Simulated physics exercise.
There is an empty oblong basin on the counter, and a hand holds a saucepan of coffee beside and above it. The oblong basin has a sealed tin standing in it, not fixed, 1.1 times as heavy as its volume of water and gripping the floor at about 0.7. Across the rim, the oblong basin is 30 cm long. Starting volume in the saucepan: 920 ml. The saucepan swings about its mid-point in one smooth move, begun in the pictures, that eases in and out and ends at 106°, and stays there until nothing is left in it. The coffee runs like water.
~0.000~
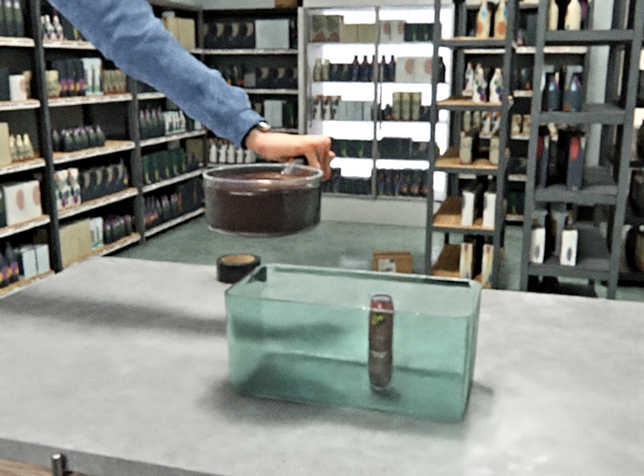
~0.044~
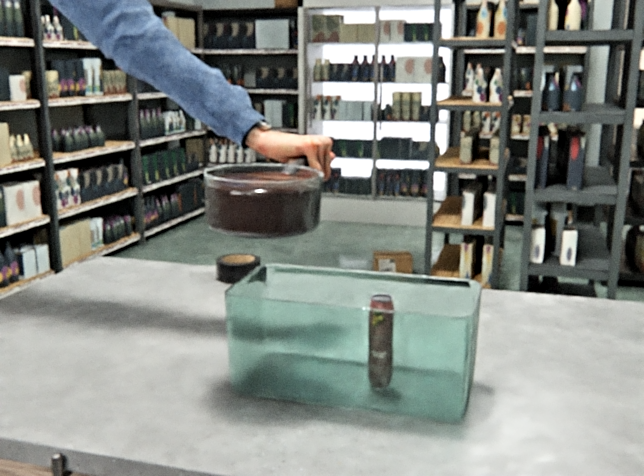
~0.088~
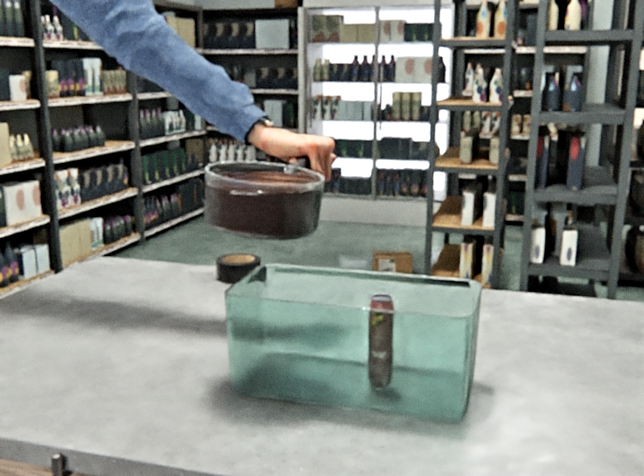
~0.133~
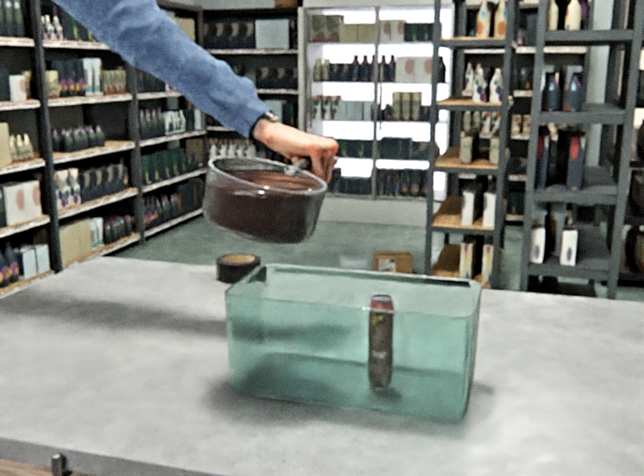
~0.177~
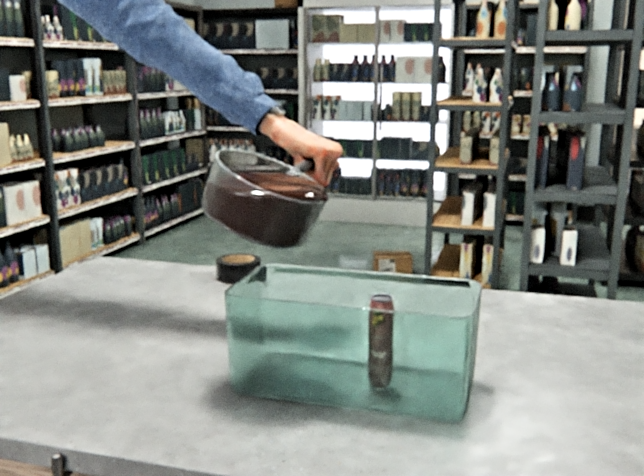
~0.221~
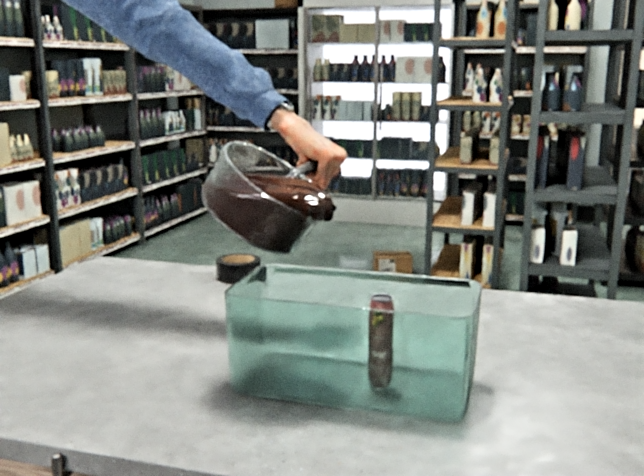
In a shop, a hand tilts a saucepan of coffee rightward above an oblong basin.
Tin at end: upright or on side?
On side.
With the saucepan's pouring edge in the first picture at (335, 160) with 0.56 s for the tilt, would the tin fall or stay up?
Result: Tin upright.
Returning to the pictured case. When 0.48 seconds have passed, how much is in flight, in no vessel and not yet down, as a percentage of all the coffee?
30 per cent.
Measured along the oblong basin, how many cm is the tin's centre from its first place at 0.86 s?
Roughly 1 cm.
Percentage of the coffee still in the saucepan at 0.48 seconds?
I reckon about 18 in a hundred is still held.
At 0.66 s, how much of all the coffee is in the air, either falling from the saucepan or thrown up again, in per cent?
Estimated airborne part: Roughly 3 per cent.
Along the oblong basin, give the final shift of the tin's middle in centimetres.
Net tin displacement: Roughly 6.5 cm.
By 0.48 s the tilt is 99° and 18 per cent is still to pour; the tin stands where it began.
By 0.66 s the tilt is 106° and 3 per cent is still to pour; the tin leans 9°.
By 0.86 s the tilt is 106° and 0 per cent is still to pour; the tin leans 16°.
By 1.07 s the tilt is 106° and 0 per cent is still to pour; the tin lies on its side.
At rest the tin lies on its side.
